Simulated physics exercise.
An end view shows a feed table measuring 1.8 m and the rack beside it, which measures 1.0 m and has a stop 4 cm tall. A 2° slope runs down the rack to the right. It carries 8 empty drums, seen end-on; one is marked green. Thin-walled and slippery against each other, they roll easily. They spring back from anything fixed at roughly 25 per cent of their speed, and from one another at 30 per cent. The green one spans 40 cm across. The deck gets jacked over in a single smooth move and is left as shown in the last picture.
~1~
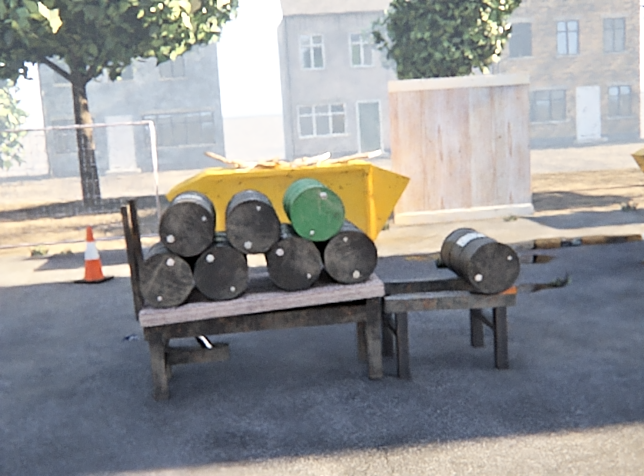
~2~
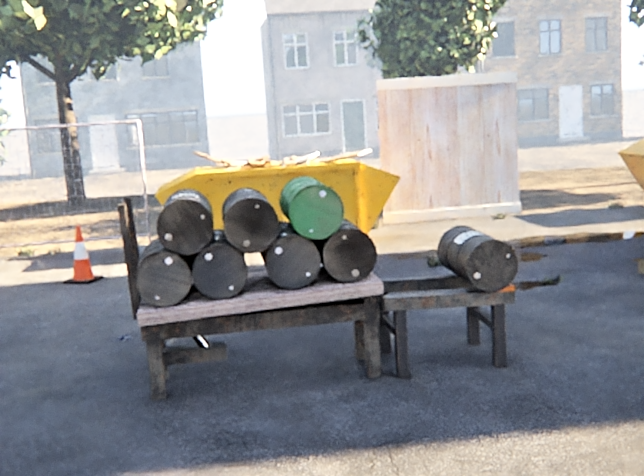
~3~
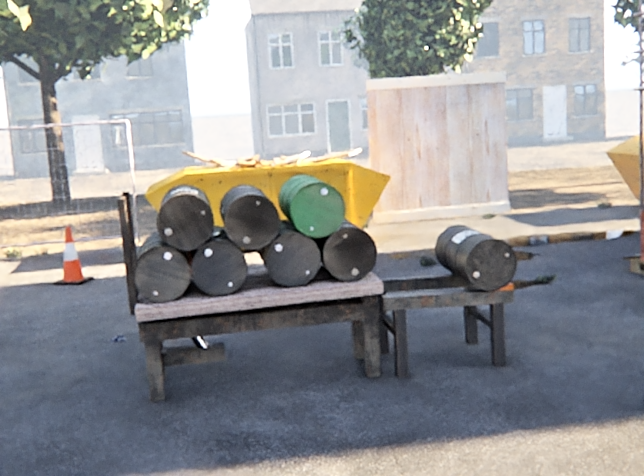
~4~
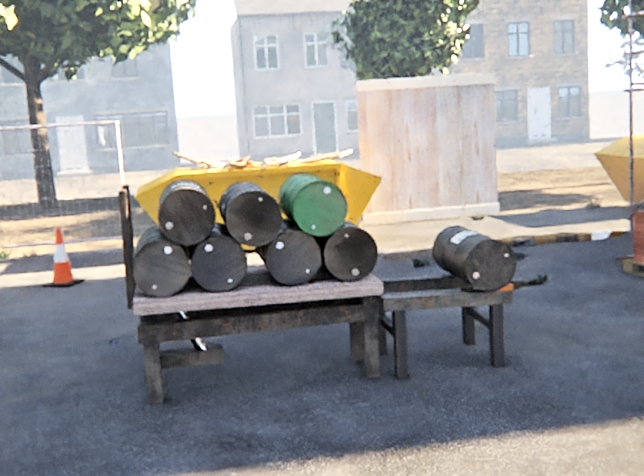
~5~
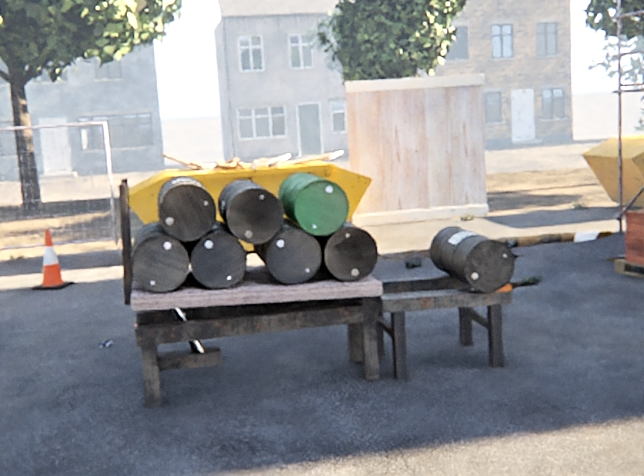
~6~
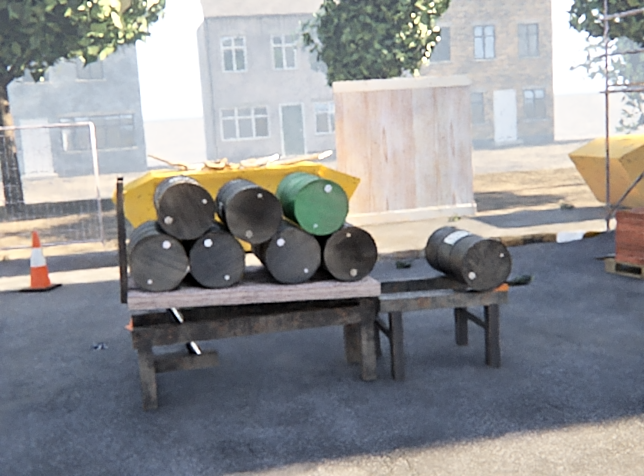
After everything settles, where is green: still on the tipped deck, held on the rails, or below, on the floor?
Held on the rails.
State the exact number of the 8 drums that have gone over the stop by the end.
The exact total comes out at 0.
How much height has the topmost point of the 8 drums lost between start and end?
Roughly 0 cm.
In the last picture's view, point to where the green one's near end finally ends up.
It ends up close to (465, 220).
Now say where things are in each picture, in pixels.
Green (318, 214); deck tilted 2° back; stop top at (515, 289), in the first frame.
Green (317, 212); deck tilted 2° back, in the second frame.
Green (318, 210); deck tilted 1° back, in the third frame.
Green (320, 209); deck tilted 1° to the rack, in the fourth frame.
Green (322, 208); deck tilted 2° to the rack, in the fifth frame.
Green (322, 207); deck tilted 3° to the rack, in the sixth frame.
Another 0.5 s on from the last picture, green is up on others, 35 cm from the hinge, rolling right; 0 lost over the end.
Another 1.0 s on from the last picture, green is up on others, 20 cm from the hinge, rolling right; 0 lost over the end.
Another 1.5 s on from the last picture, green is up on others, 85 cm from the rack's far end, rolling right; 0 lost over the end.
In the end (3.6 s after the last picture), green is up on others, 35 cm from the rack's far end; 0 lost over the end.
